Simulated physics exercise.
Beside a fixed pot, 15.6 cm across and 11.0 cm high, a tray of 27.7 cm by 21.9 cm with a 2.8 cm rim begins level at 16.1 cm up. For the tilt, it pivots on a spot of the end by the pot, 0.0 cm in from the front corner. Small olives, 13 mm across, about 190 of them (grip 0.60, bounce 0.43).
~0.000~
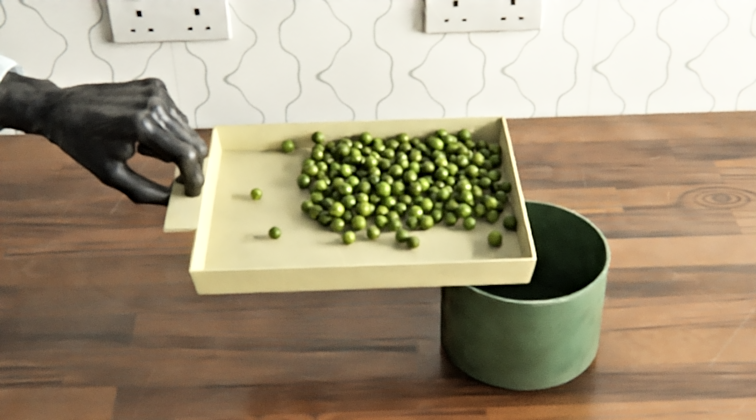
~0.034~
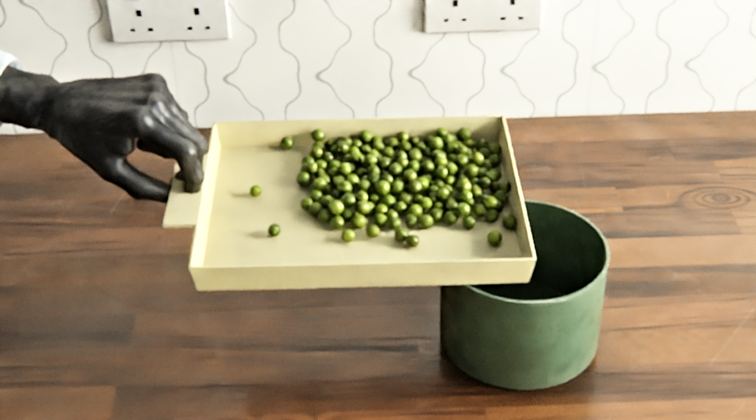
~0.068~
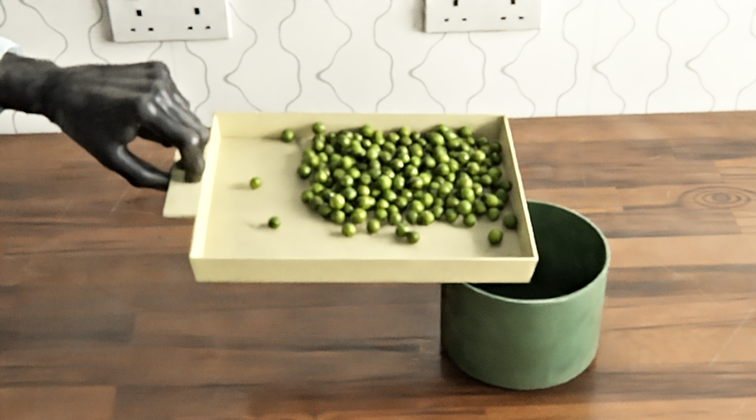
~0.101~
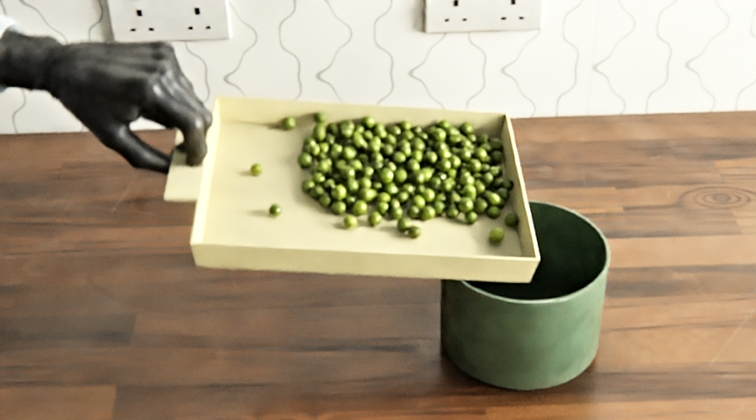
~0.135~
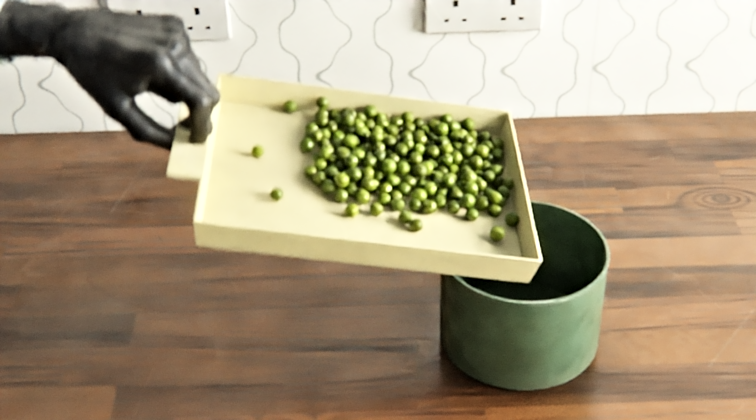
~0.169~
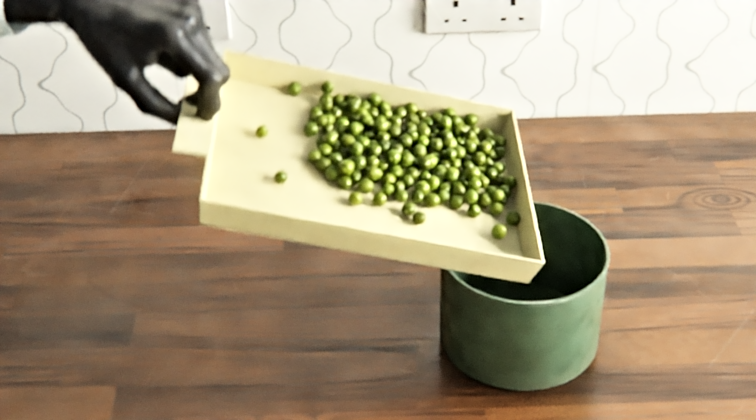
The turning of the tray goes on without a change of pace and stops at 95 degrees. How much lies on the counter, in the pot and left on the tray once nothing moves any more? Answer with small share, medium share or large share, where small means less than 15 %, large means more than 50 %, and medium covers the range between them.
Counter - large share; pot - medium share; tray - small share.
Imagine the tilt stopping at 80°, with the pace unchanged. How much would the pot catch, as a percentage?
It would land at about 15 percent.
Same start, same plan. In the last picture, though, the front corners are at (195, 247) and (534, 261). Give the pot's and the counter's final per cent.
Pot: 0, counter: 100.
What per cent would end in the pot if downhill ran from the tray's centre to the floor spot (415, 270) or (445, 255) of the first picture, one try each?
The share comes to roughly 0 in a hundred, then roughly 0 in a hundred.
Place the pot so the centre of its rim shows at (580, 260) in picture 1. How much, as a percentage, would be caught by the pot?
Share in pot at that spot: Some 60 in a hundred.
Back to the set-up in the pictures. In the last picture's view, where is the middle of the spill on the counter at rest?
At rest, its centre lies at about (666, 391).
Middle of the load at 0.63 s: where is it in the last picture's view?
Approximately (539, 161) in the last picture.
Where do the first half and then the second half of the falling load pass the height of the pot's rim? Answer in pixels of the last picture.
Around (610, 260), then (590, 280).
After 0.44 s, tilt 55 degrees; the tray holds 100 %, the pot 0 %.
After 0.63 s, tilt 82 degrees; the tray holds 95 %, the pot 0 %.
Then, at 0.93 s, tilt 95 degrees; the tray holds 15 %, the pot 15 %.
In the end, at 2.0 s, counter 75 %, pot 25 %, tray 0 %.
